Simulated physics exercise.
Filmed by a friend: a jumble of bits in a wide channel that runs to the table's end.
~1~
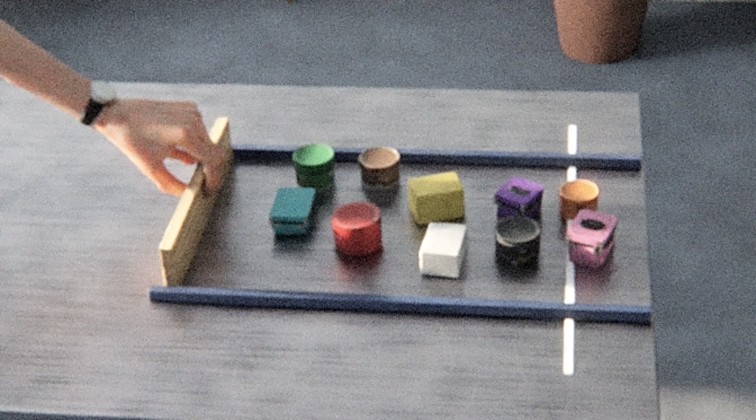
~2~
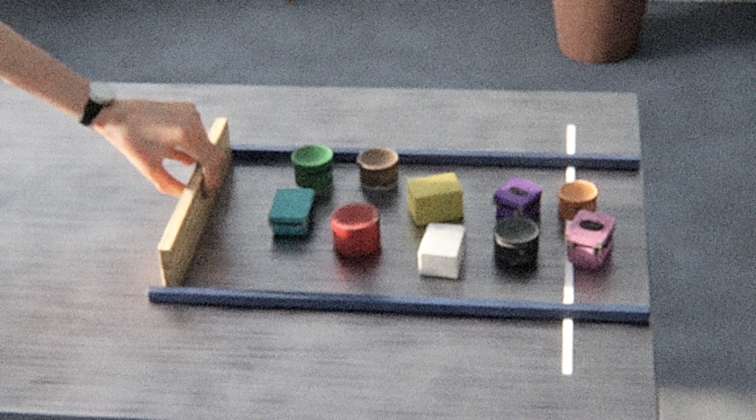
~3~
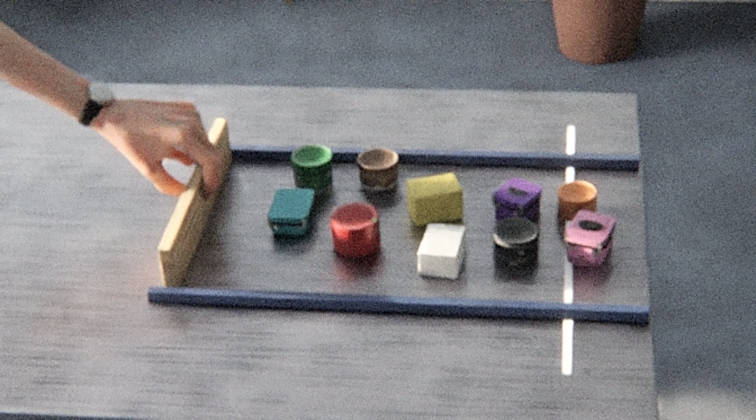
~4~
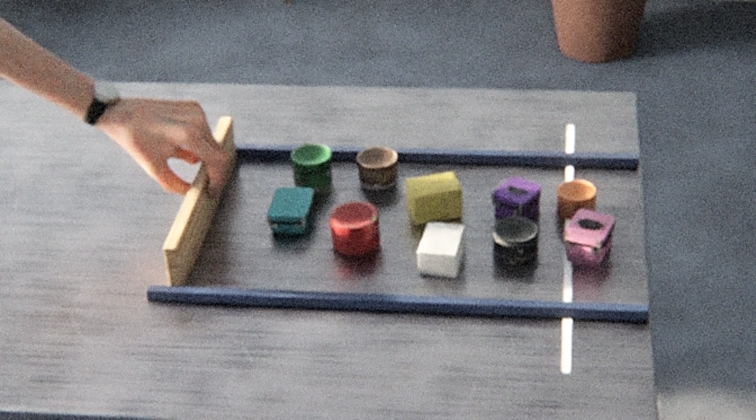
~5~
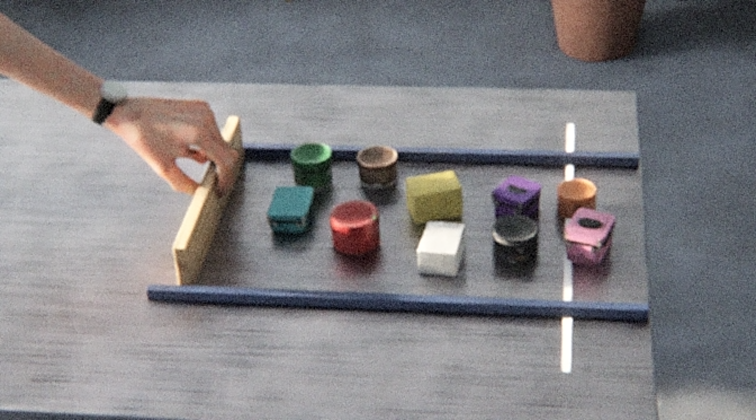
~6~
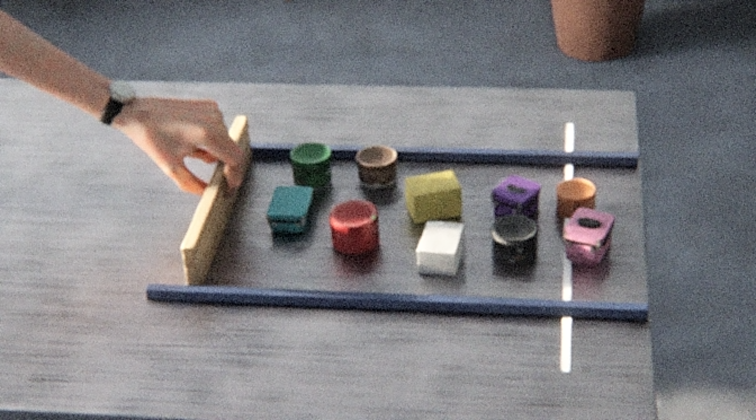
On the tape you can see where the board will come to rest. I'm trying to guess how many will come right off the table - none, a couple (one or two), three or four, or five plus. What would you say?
I would say three or four.
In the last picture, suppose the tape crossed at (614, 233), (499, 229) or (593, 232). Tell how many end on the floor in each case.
5, 0, 5.
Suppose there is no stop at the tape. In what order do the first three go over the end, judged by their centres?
In order: The orange tub, then the purple case, then the pink case.
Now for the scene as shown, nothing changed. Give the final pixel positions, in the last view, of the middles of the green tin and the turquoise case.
They end up close to (590, 182) and (587, 218).
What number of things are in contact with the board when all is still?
4 in contact.
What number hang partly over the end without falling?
2.
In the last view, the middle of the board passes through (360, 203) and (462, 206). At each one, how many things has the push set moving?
By then 4, and later 9.
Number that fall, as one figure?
The number that fall is 3.
Early on, none off yet; pink case at rest near (589, 237); orange tub at rest near (576, 199); black tub at rest near (515, 239).
A while later, none off yet; pink case at rest near (589, 237); orange tub travelled a little near (599, 199); black tub moving near (523, 237).
Finally, the number that fall off is three or four; lost, purple case, orange tub and pink case.
